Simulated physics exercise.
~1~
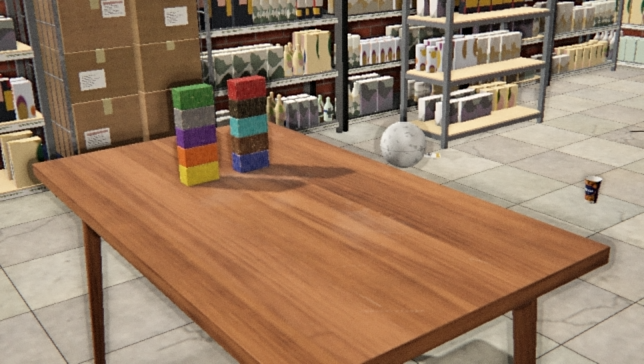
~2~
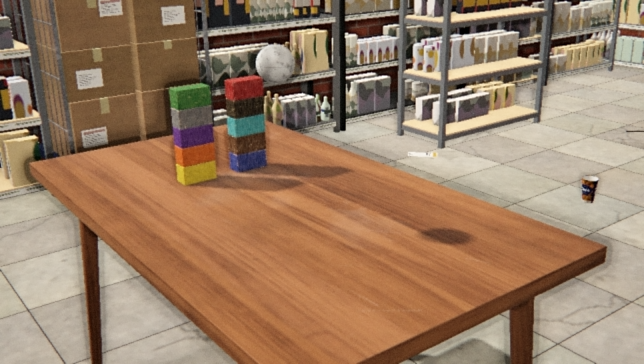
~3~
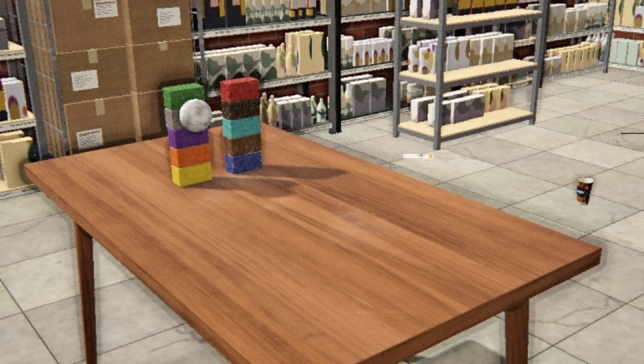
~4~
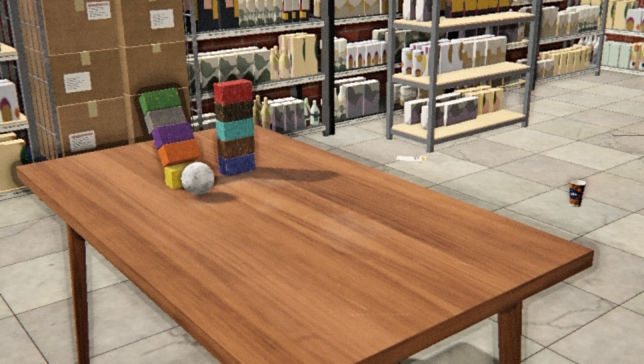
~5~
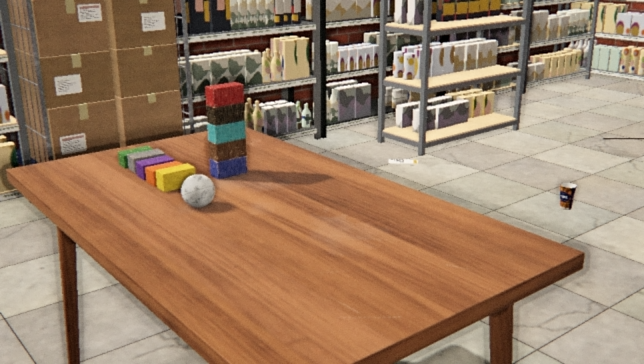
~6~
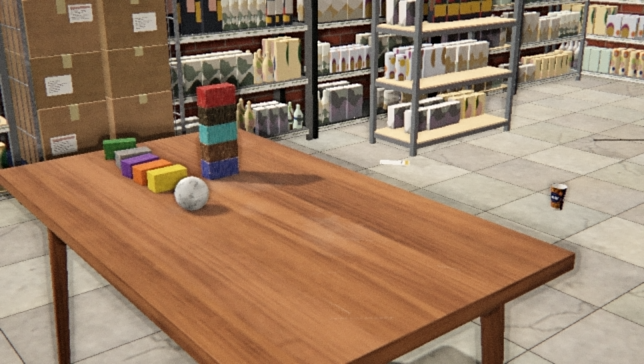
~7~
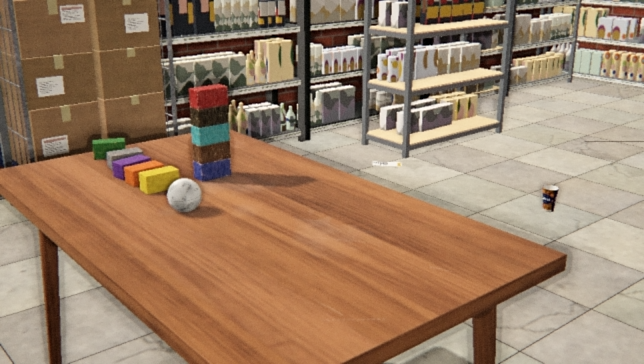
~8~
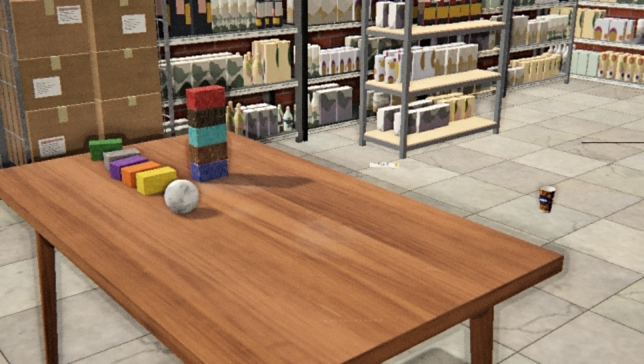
To begin with, two stacks of coloured blocks stand side by side on a wooden table in a room lined with shelves, while a pale, speckled white ball is in the air to their right. The ball sails left across the scene and reaches the left stack near its grey block. It drops to the tabletop as the green, grey, purple and orange blocks tip over to the left. They land in a row, and the green one rolls a little farther away. Finally, the yellow block remains in place near the resting ball, and the red-topped stack still stands.
